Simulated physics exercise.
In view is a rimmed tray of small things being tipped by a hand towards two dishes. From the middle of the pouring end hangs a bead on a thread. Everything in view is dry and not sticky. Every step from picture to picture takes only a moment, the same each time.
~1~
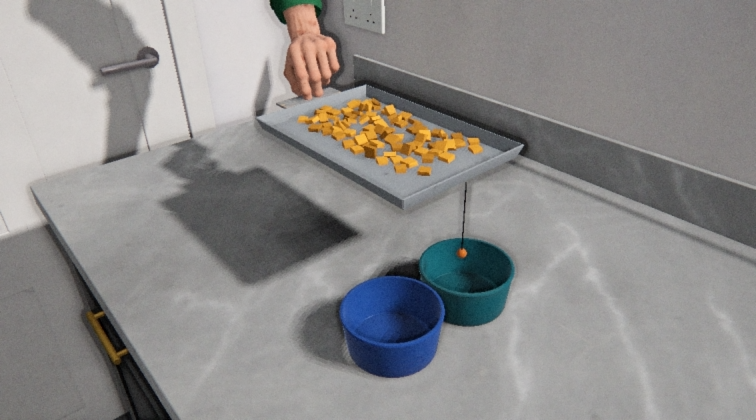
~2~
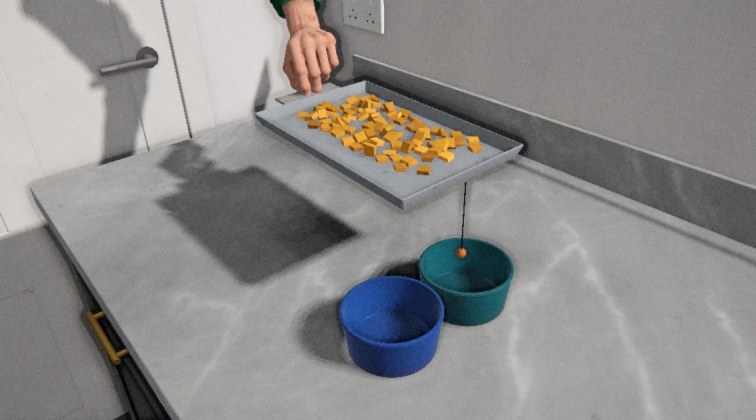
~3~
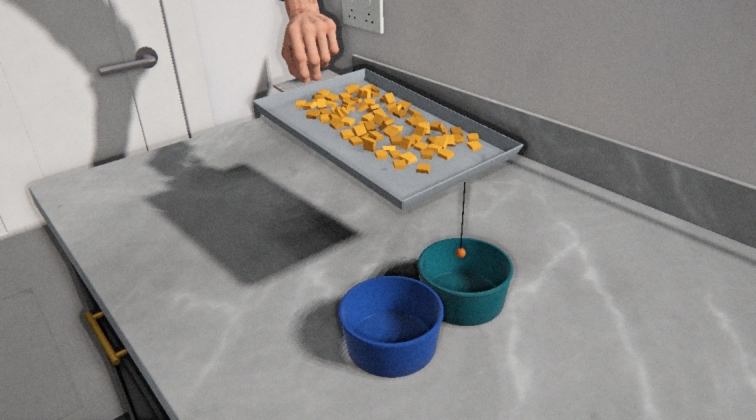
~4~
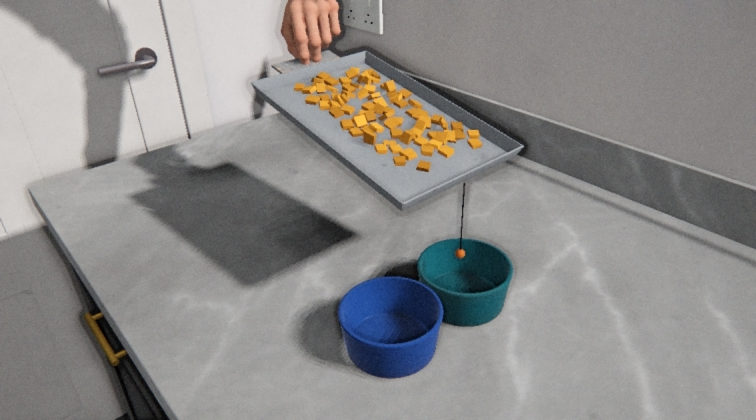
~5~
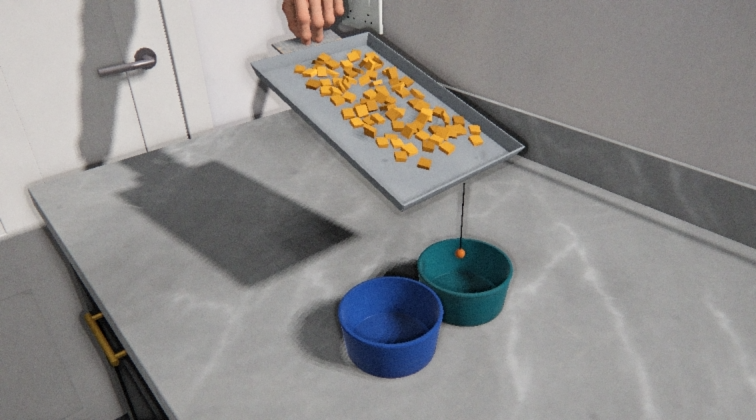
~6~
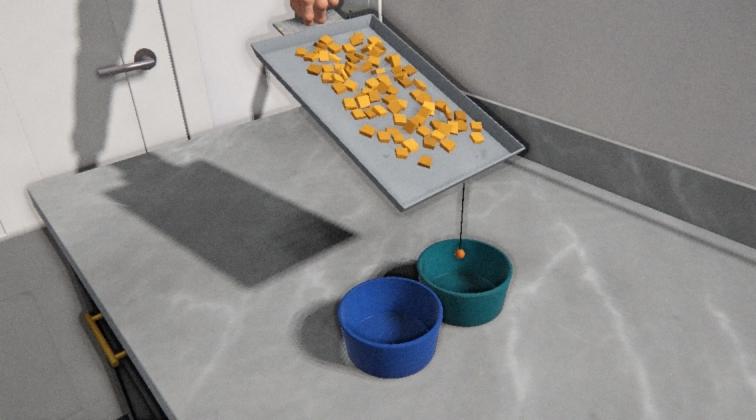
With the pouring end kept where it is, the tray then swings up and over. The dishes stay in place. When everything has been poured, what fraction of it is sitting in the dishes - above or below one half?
Below one half.
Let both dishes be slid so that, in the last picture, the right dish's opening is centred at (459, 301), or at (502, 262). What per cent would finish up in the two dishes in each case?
Close to 60 in a hundred first, close to 60 in a hundred second.
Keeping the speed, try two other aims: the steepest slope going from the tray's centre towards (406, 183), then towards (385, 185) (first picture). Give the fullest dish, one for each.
Leftward dish at the first place, Leftward dish at the second.
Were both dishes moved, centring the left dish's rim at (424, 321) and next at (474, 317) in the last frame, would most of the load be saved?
So that's a greater portion the first time round, a greater portion the second.
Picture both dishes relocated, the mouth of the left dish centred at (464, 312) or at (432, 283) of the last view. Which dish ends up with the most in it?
In the first position the left of the two, in the second the left of the two.
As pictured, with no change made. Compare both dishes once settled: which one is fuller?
Winning side: Right of the pair.
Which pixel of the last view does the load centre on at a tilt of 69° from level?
Near the pixel (462, 173).
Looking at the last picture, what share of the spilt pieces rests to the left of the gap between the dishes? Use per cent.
Left share: Some 0 per cent.
Just after the last frame, tray tipped steeply; the larger part on the tray; about a tenth in the air.
A moment on, tray tipped past a quarter turn; just a few on the tray; about a tenth in the left dish; roughly a quarter in the right dish; roughly two thirds outside both; about a tenth in the air.
Further on, tray tipped past a quarter turn; about a tenth in the left dish; roughly a quarter in the right dish; roughly two thirds outside both.
When it is over, tray tipped past a quarter turn; about a tenth in the left dish; roughly a quarter in the right dish; roughly two thirds outside both.
